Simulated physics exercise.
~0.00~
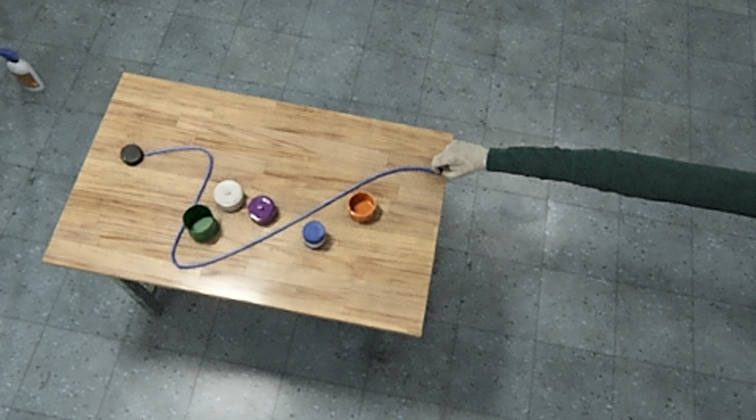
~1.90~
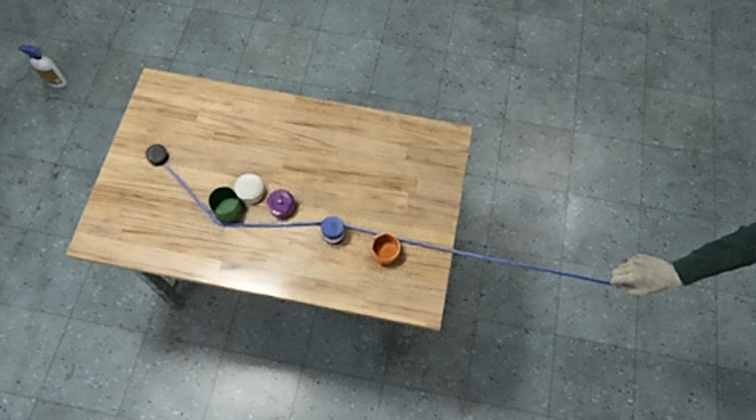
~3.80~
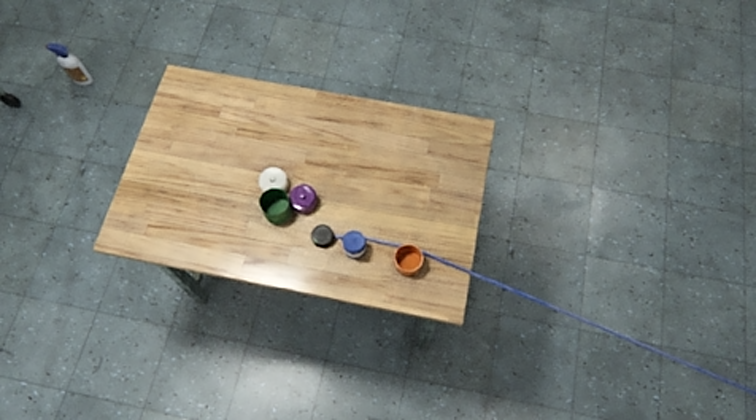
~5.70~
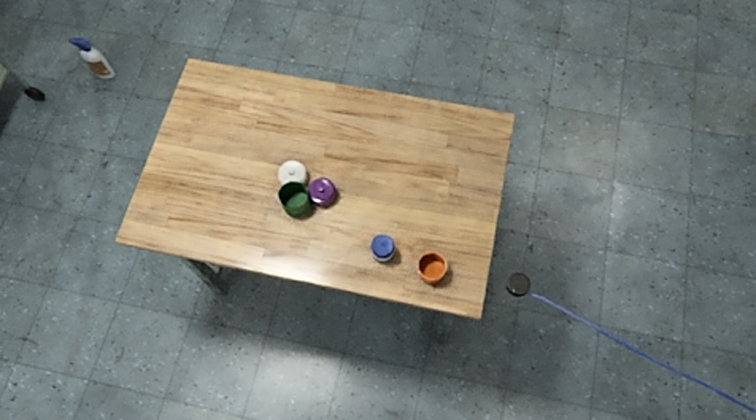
At the start, a black lamp base sits near the left end of a wooden table, its blue lead curving around a green cup and past white and purple pots, a blue tin and an orange mug to a hand at the right edge. The hand pulls the lead to the right until it tightens against the containers. The orange mug shifts toward the near edge, and the black base slides past the green cup up to the blue tin. It then leaves the right side of the table, still trailing the lead, while all five containers remain upright on top.
